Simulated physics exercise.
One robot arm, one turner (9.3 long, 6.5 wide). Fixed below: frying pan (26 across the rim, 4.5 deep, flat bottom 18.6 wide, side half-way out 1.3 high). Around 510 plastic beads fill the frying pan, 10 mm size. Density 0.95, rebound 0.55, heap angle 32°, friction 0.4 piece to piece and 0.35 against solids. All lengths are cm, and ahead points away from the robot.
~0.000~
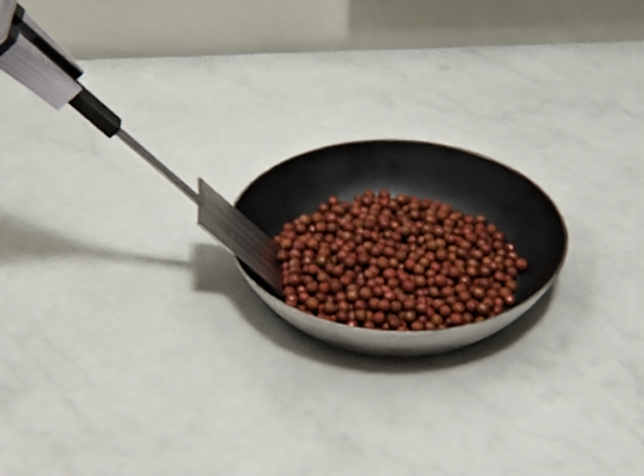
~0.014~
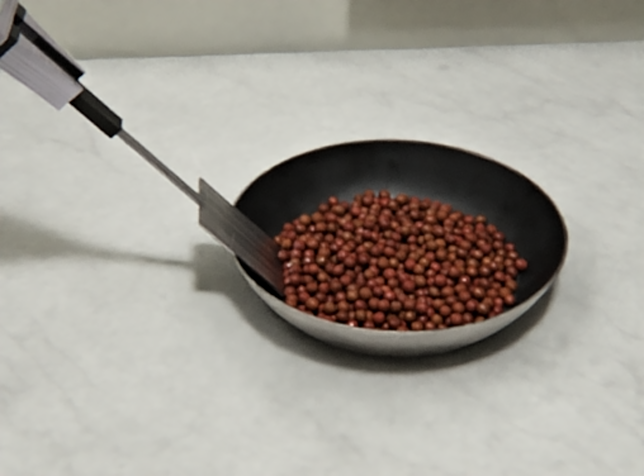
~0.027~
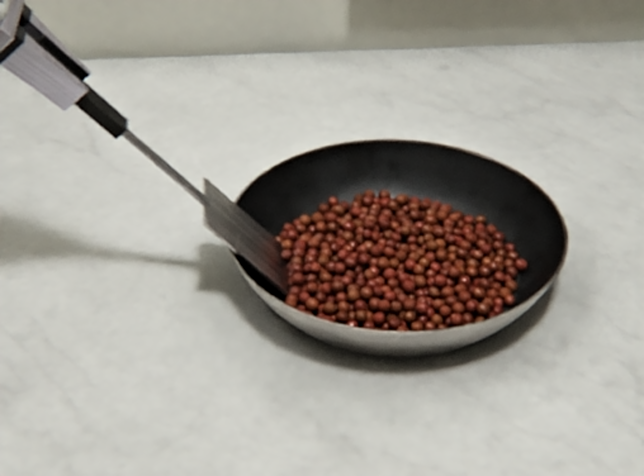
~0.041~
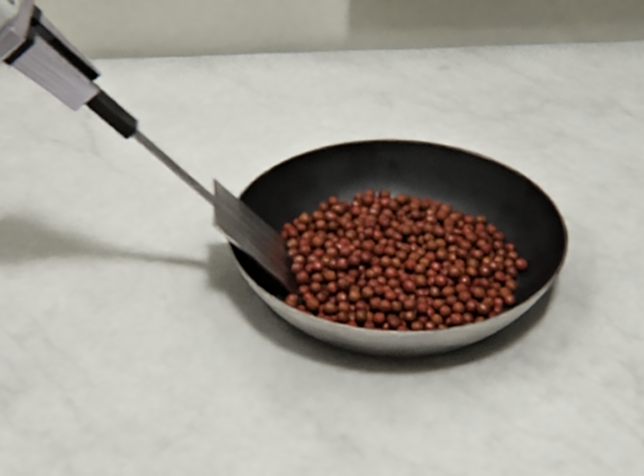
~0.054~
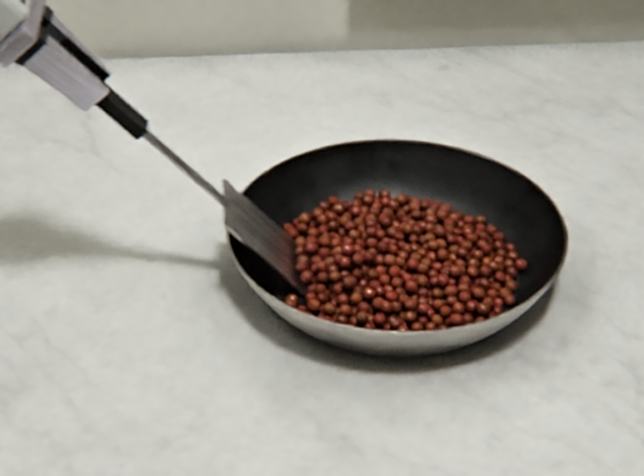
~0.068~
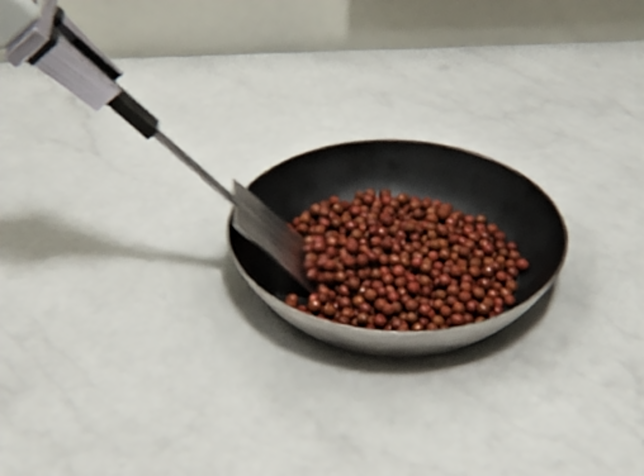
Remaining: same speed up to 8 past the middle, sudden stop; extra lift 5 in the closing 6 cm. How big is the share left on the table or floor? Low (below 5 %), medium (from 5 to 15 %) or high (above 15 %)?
Answer: Low; below 5 % of the plastic beads finish on the table or floor.
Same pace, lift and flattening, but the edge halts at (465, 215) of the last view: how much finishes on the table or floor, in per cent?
About 0 per cent.
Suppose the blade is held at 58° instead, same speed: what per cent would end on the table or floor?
In that case some 0 per cent.
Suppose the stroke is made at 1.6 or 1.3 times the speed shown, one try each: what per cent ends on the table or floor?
Some 5 and 5 per cent.
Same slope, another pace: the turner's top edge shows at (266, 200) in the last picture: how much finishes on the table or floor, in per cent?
About 10 per cent.
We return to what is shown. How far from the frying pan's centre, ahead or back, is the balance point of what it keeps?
About 3.5 cm ahead.
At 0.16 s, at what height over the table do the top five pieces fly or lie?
About 4 cm.
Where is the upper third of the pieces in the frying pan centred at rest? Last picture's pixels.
Near (493, 249).
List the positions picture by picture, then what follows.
The first frame shows turner top edge at (198, 200), sloping 49°; upper third of the load around (393, 256), from x 280 to 520, top at y 195; 506 in the frying pan.
The second frame shows turner top edge at (199, 200), sloping 49°; upper third of the load around (390, 256), from x 280 to 520, top at y 195.
The third frame shows turner top edge at (204, 201), sloping 49°; upper third of the load around (390, 255), from x 280 to 520, top at y 195.
The fourth frame shows turner top edge at (214, 201), sloping 49°; upper third of the load around (385, 256), from x 280 to 520, top at y 195.
The fifth frame shows turner top edge at (224, 202), sloping 49°; upper third of the load around (388, 257), from x 280 to 520, top at y 195.
The sixth frame shows turner top edge at (234, 201), sloping 49°; upper third of the load around (393, 258), from x 285 to 520, top at y 195; 506 in the frying pan.
After 0.16 s, sloping 49°, highest piece 4 above the table; 506 in the frying pan.
After 0.26 s, sloping 49°, highest piece 6 above the table; 506 in the frying pan.
After 0.51 s, sloping 49°, highest piece 4 above the table; 504 in the frying pan, 2 on the table or floor.
After 1.56 s, sloping 49°, highest piece 4 above the table; 504 in the frying pan, 2 on the table or floor.
At rest, 504 in the frying pan, 2 on the table or floor. That is 0 % on the table or floor.
